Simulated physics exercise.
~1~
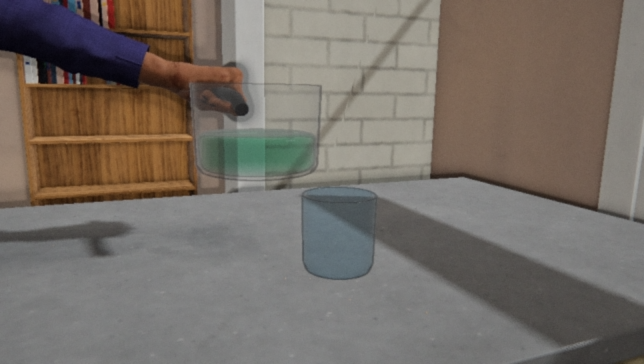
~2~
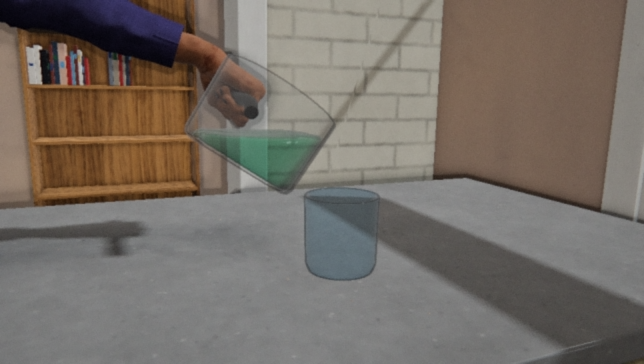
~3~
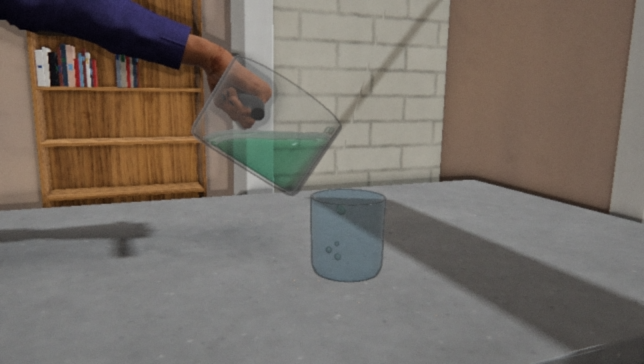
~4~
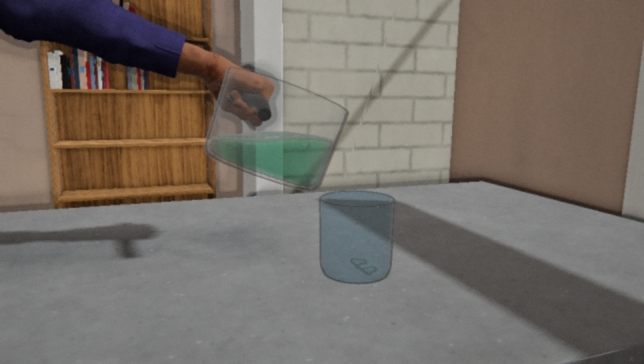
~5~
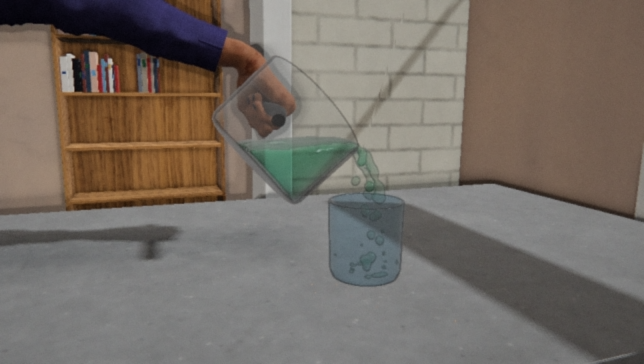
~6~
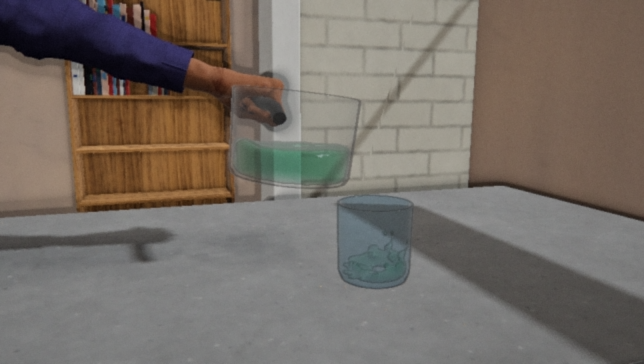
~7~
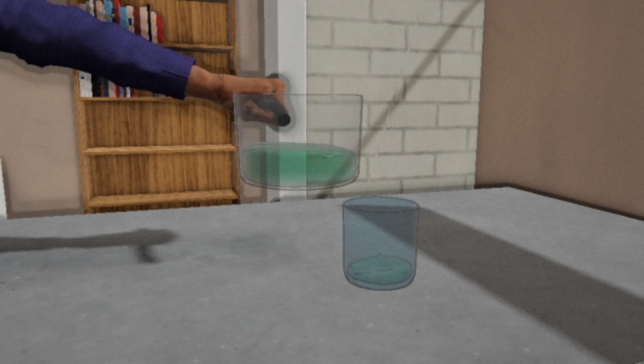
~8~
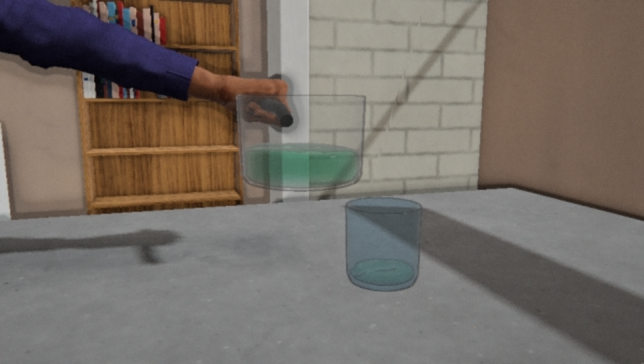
The footage shows a hand holding a clear pot of green liquid above a bluish glass on a grey surface, tipping it twice so liquid falls into the glass, then levelling it, leaving a shallow layer in the glass and most of the liquid in the pot.
